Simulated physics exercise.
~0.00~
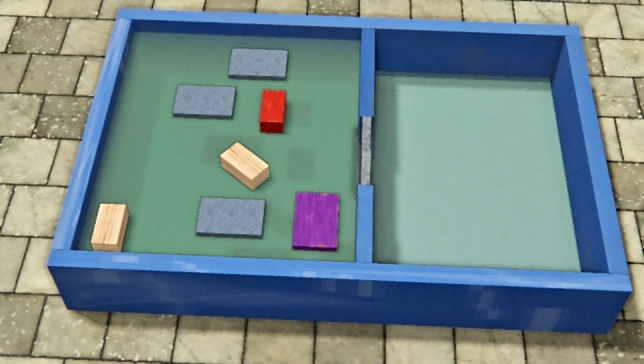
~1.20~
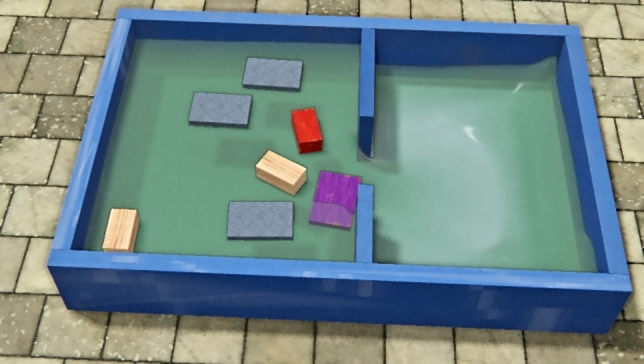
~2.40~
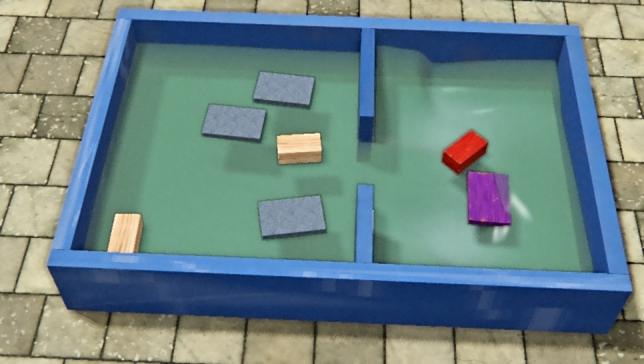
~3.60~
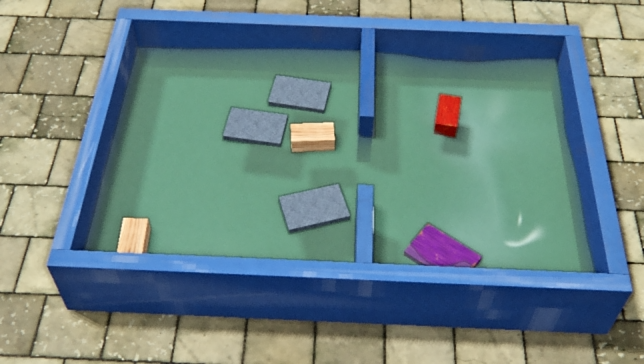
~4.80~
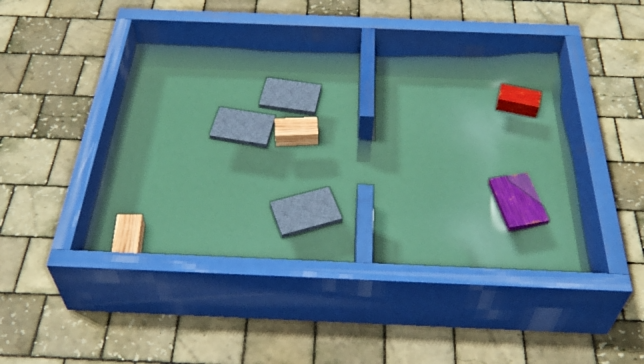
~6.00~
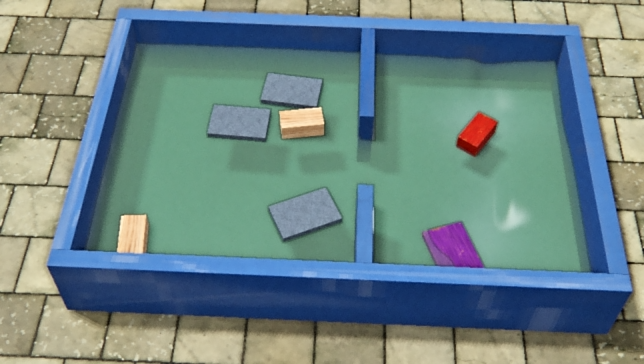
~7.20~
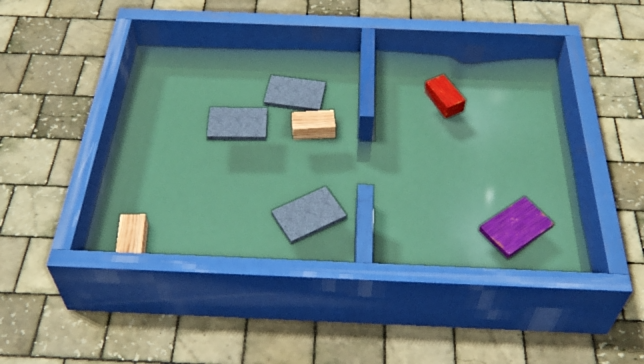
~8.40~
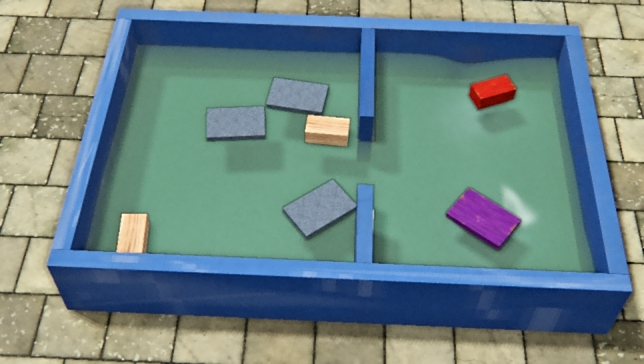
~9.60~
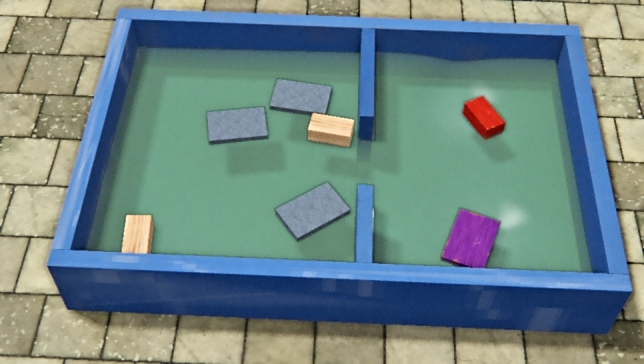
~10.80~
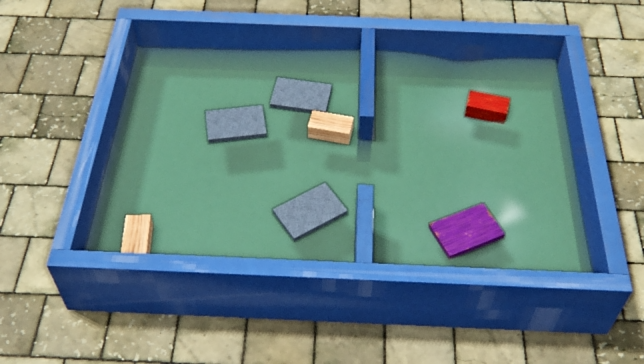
A blue basin of water stood split by a wall until its middle section vanished, and the red block and purple slab drifted through the gap into the right side, swirling about there while the gray slabs and wooden blocks stayed floating on the left.
